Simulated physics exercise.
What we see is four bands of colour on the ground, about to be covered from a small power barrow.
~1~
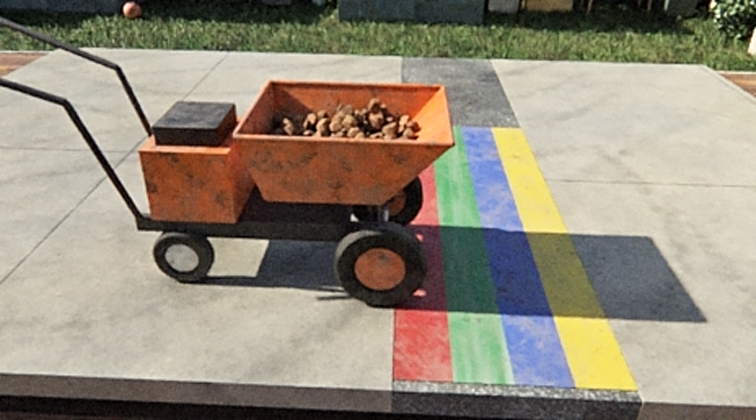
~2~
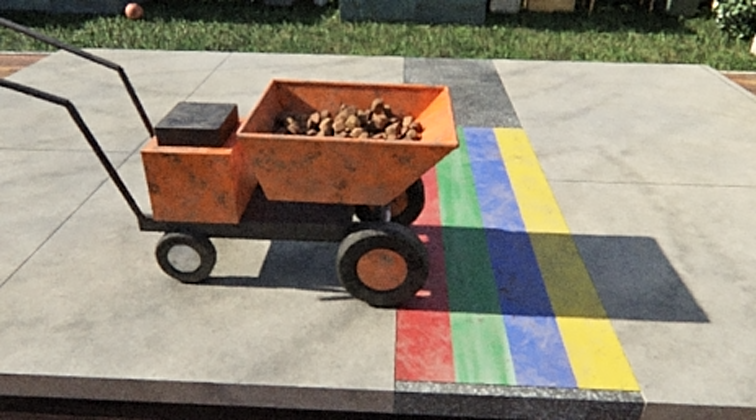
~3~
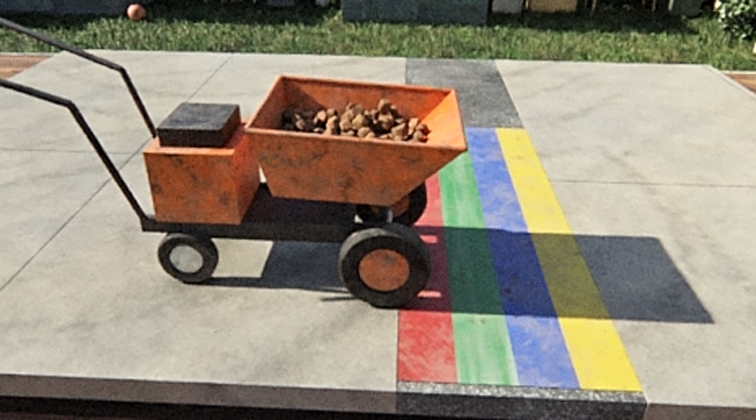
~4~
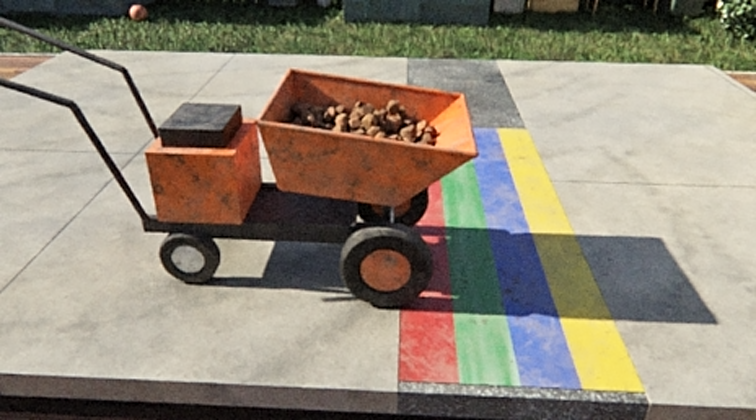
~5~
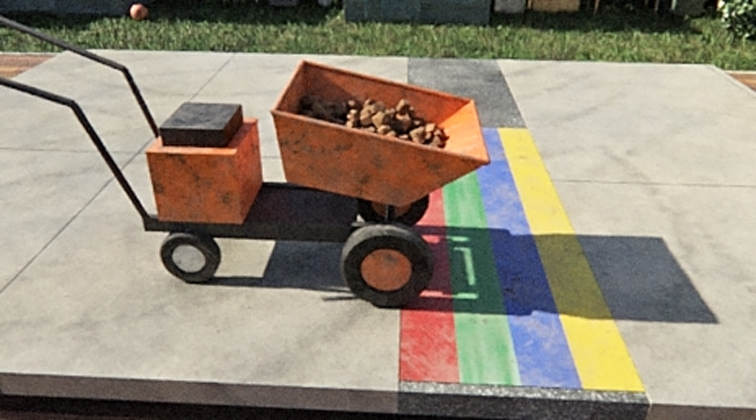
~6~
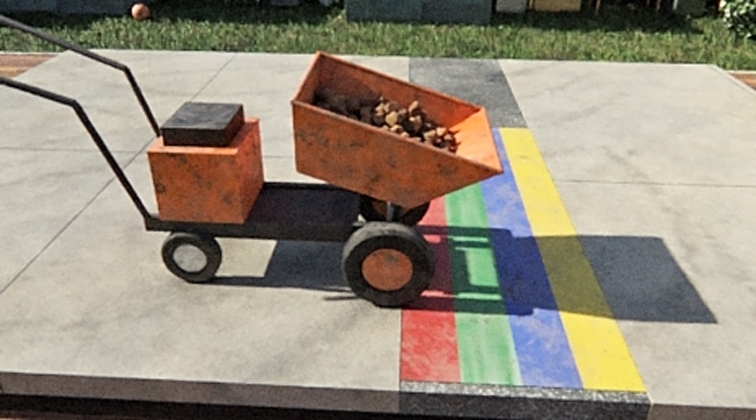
An orange skip on a small power barrow, its black handles at the left, stands on a pale paved slab seen from the side and slightly above, with grass behind. Brown clods fill the skip, and red, green, blue and yellow strips run across the slab at its right. The skip starts level, shifts right and tilts steadily, its back rising and its lip lowering, while the barrow barely moves.
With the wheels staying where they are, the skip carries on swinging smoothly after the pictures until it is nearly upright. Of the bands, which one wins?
The yellow band wins.
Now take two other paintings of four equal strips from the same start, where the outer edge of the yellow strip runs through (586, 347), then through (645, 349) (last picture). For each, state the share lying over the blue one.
In turn, 0 and 30 in a hundred.
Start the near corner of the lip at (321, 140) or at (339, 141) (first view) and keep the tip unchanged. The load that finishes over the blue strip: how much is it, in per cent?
Around 20 and 20 per cent respectively.
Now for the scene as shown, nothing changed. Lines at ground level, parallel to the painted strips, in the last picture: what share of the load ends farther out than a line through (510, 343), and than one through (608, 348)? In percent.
Close to 90 and 50 per cent respectively.
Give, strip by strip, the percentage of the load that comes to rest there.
Per cent of the load - red strip: 0, green strip: 0, blue strip: 15, yellow strip: 40.
Just after the last frame, skip tipped steeply; every one in the skip.
A moment on, skip tipped right over; the larger part in the skip; about a tenth over the blue strip; just a few over the yellow strip.
Further on, skip tipped right over; roughly a quarter in the skip; about a tenth over the blue strip; roughly a third over the yellow strip; roughly a quarter off the paint.
When it is over, skip tipped right over; about a tenth in the skip; not one over the red strip; not one over the green strip; roughly a quarter over the blue strip; roughly a third over the yellow strip; roughly a third off the paint.
